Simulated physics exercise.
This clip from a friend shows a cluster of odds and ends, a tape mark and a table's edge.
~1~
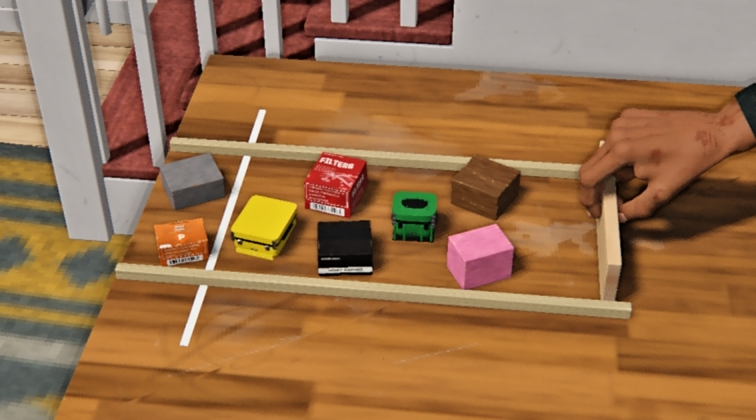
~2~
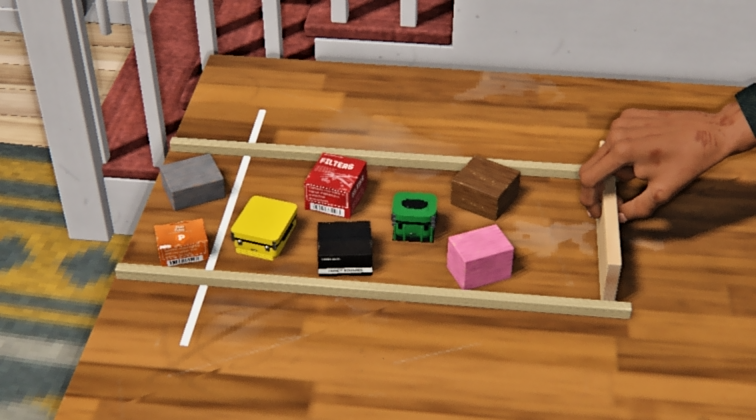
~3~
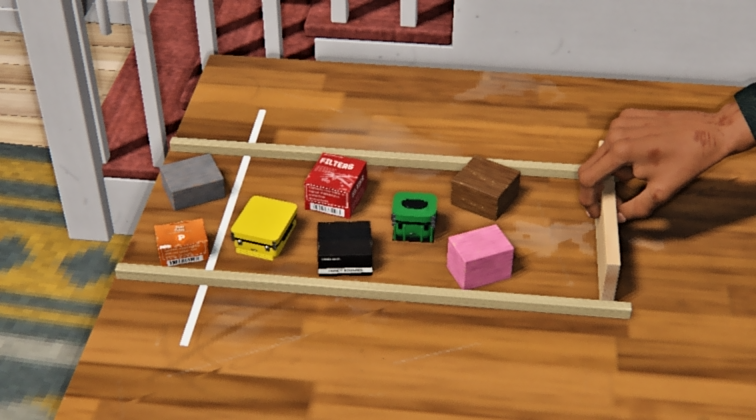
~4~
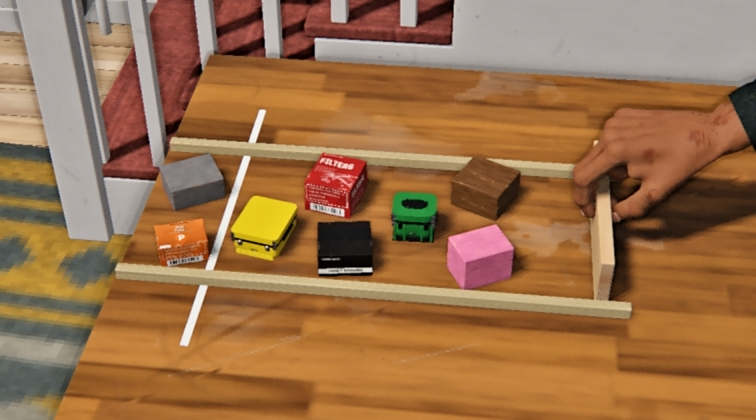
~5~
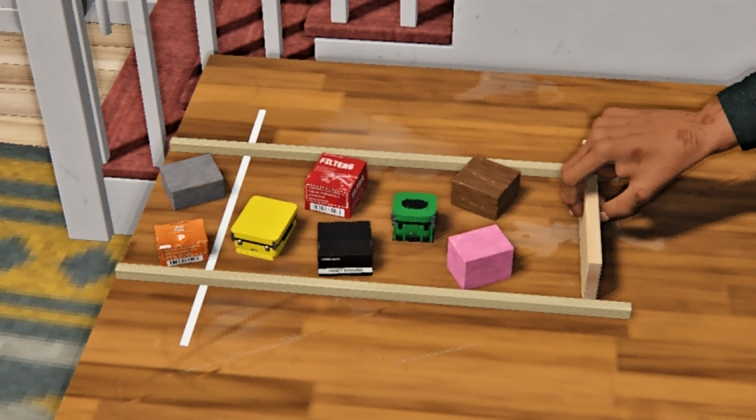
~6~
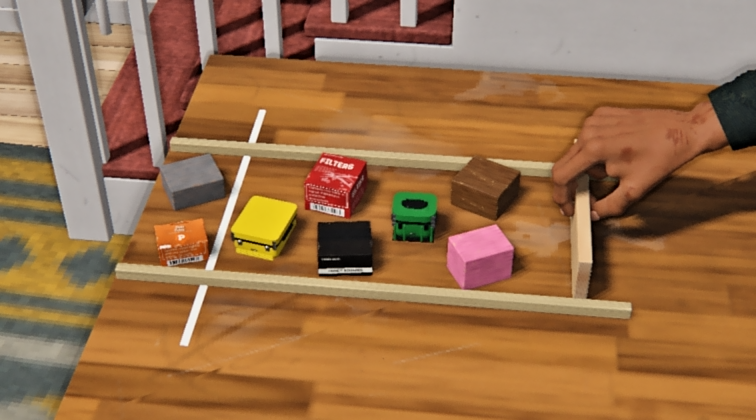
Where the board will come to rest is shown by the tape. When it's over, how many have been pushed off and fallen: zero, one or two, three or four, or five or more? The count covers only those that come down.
Off the edge will go three or four.
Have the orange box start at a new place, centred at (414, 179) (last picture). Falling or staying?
It remains.
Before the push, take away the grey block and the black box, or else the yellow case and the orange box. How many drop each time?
1 and 1.
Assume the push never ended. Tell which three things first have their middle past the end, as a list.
Earliest first - the orange box, the grey block, the yellow case.
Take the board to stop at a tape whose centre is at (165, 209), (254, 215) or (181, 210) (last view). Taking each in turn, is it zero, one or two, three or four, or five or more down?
Five or over; three or four; five or over.
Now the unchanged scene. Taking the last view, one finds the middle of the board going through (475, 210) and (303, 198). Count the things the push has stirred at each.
First 2, after that 8.
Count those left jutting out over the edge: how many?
It totals 2.
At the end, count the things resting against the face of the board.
It's 3.
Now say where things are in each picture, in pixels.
In the first picture, grey block (193, 182); orange box (182, 242); yellow case (265, 228); board (607, 219); tape (228, 213).
In the second picture, orange box (182, 243); black box (345, 248).
In the third picture, yellow case (265, 228); brown block (485, 188).
In the fourth picture, grey block (193, 182); board (600, 219).
In the fifth picture, orange box (182, 243); pink block (480, 257).
In the sixth picture, grey block (193, 182); orange box (182, 243); yellow case (265, 228); board (580, 218); tape (228, 213).
A little later, none off yet; grey block at rest near (193, 182); orange box at rest near (182, 243); yellow case at rest near (265, 228).
When it is over, the number that fall off is three or four; down, yellow case, orange box and grey block.
